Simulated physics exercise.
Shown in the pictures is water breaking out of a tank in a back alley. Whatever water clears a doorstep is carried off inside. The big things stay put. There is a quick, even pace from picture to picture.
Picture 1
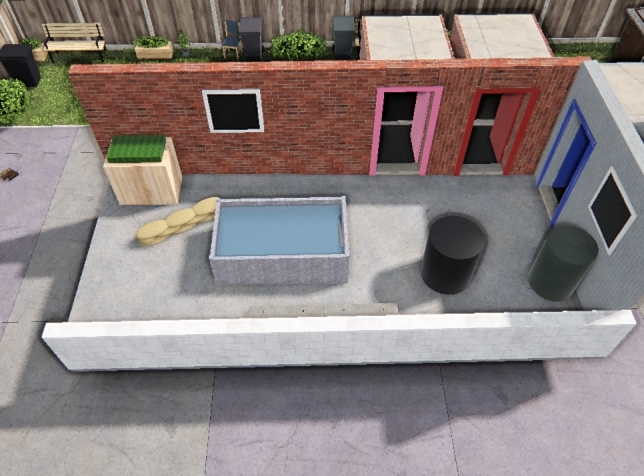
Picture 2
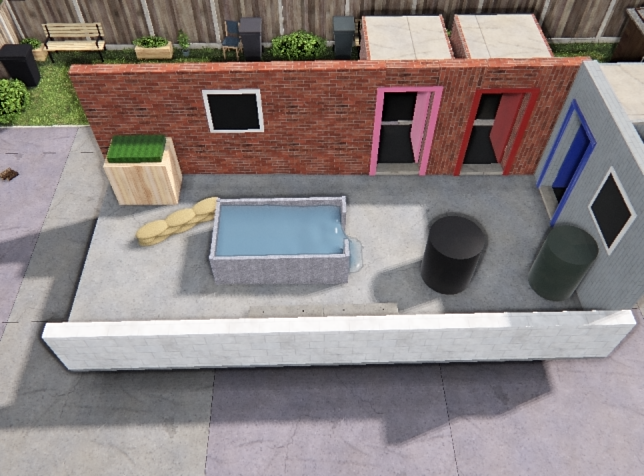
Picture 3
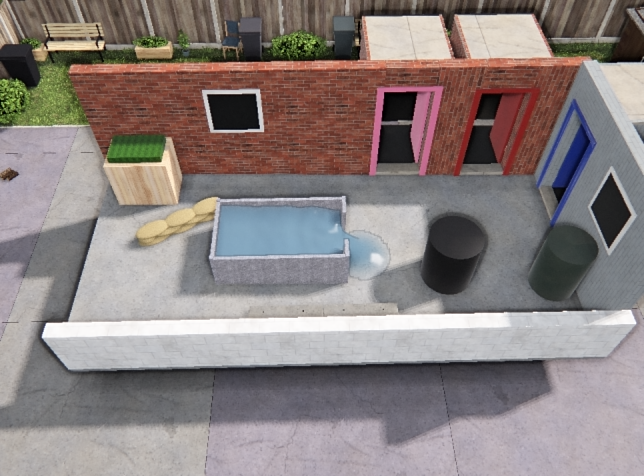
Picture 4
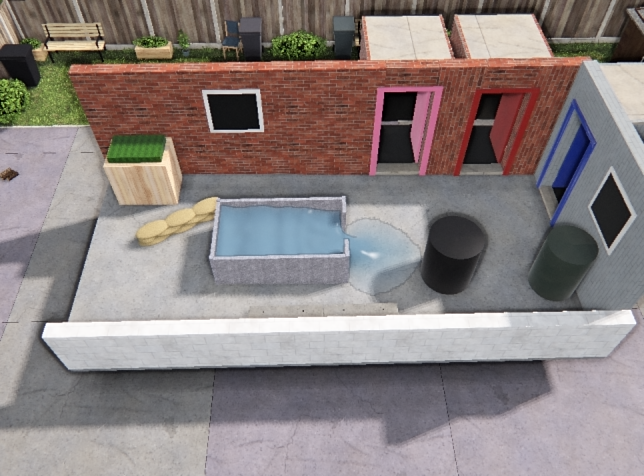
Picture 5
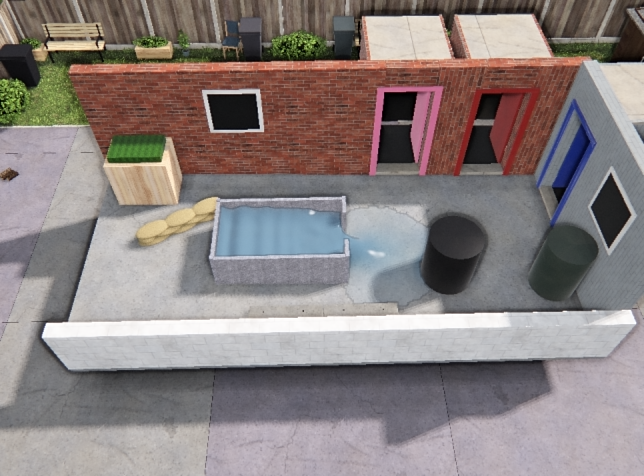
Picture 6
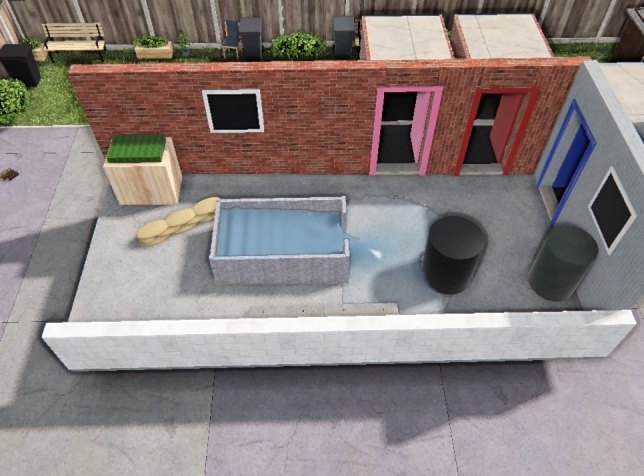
Water breaks out of the right side of a stone tank in a back alley and spills onto the grey ground. It spreads rightward in a rounded, widening puddle toward a dark barrel. The sheet then reaches around the barrel's base, thinning and growing fainter, while the level in the tank sinks.
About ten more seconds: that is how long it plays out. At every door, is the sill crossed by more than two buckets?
One by one: The blue door is going to be swamped; the red door is going to be swamped; the pink door is going to stay within two buckets.
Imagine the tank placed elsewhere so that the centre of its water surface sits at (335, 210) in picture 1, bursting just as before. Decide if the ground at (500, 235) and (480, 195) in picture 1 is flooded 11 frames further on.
I'd say watered for the first and watered for the second.
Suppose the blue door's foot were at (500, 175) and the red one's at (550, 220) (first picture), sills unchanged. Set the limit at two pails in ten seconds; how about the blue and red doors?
Looking at each, the blue one rises beyond that level; as for the red one, it rises beyond that level.
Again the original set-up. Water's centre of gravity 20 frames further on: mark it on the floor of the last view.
Close to (395, 255).
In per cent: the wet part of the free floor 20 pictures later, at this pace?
My estimate is roughly 45 percent.
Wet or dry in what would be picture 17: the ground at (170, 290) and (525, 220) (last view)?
In order: Spared and swamped.
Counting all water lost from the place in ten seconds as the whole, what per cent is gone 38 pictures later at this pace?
Roughly 60 percent.
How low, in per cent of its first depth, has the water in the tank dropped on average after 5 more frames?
My figure is about 68 in a hundred.
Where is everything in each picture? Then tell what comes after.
The water tank at (281, 230) is whole and still, in the first frame.
Water pours out at (343, 245) and has run to (354, 269), in the second frame.
The front is at (385, 250), out from the gap at (343, 245), in the third frame.
Water pours out at (343, 245) and has run to (416, 261), in the fourth frame.
Water pours out at (343, 245) and has run to a hidden place, in the fifth frame.
The front is at a hidden place, out from the gap at (343, 244), in the sixth frame.
A moment on, water covers 30 % of the floor; the blue door not reached, the red door not reached, the pink door wet at the sill, nothing in.
Next, water covers 40 % of the floor; the blue door over two buckets in, the red door under two buckets in, the pink door wet at the sill, nothing in.
Then, water covers 45 % of the floor; the blue door far over two buckets in, the red door under two buckets in, the pink door wet at the sill, nothing in.
Later, water covers 50 % of the floor; the blue door far over two buckets in, the red door over two buckets in, the pink door wet at the sill, nothing in.
In the end, water covers 55 % of the floor; the blue door far over two buckets in, the red door far over two buckets in, the pink door wet at the sill, nothing in.
